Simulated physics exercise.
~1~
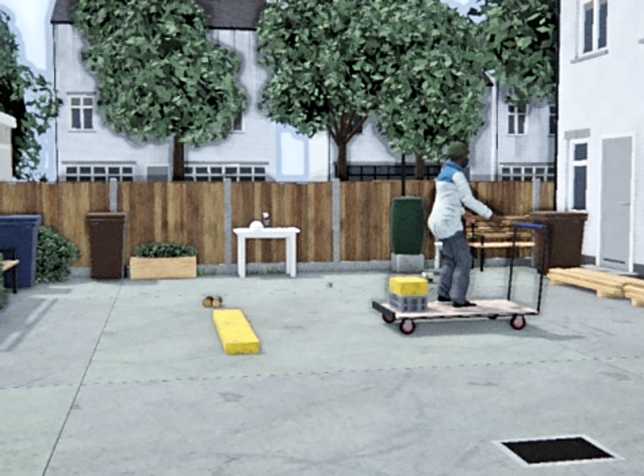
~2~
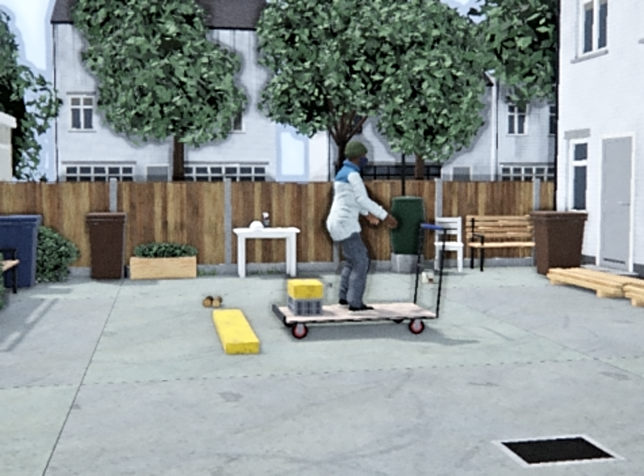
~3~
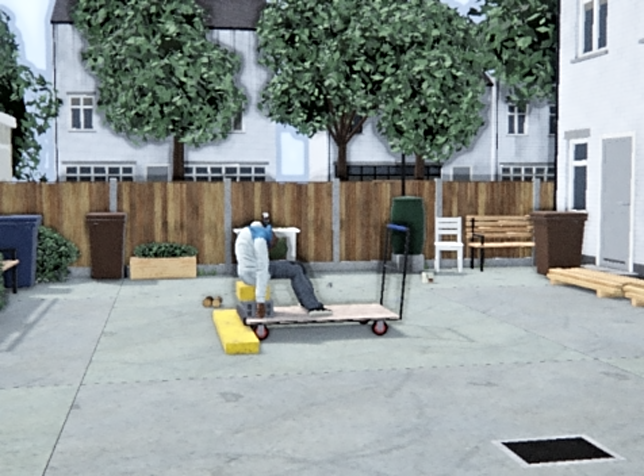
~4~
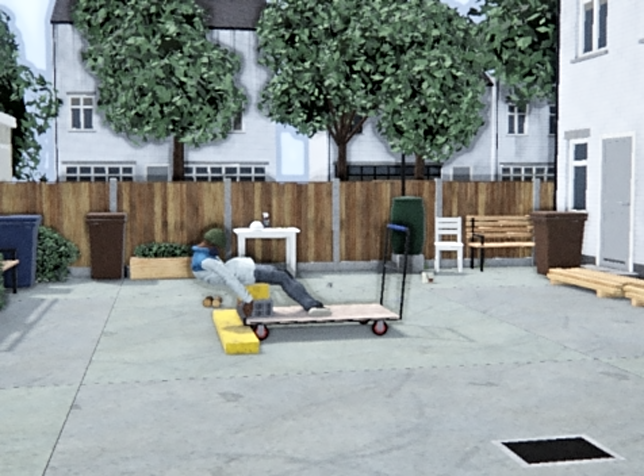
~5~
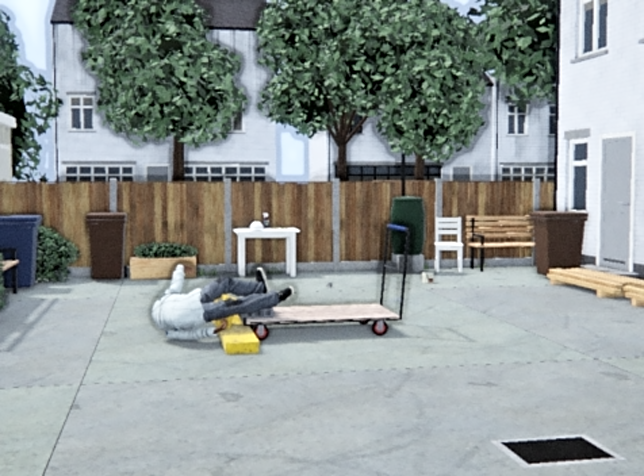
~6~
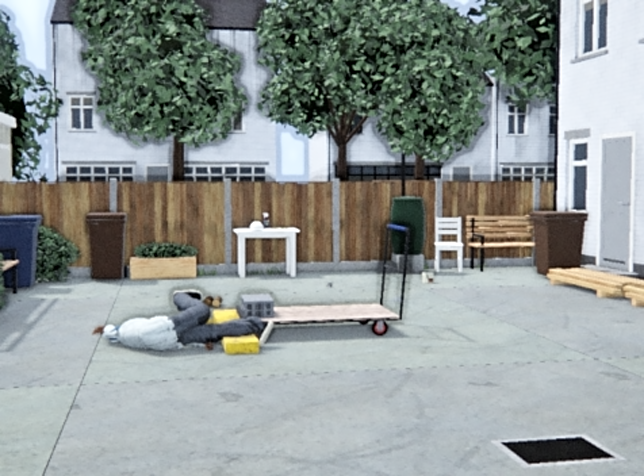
A person riding a trolley left hits a yellow kerb and tumbles over it onto the ground.
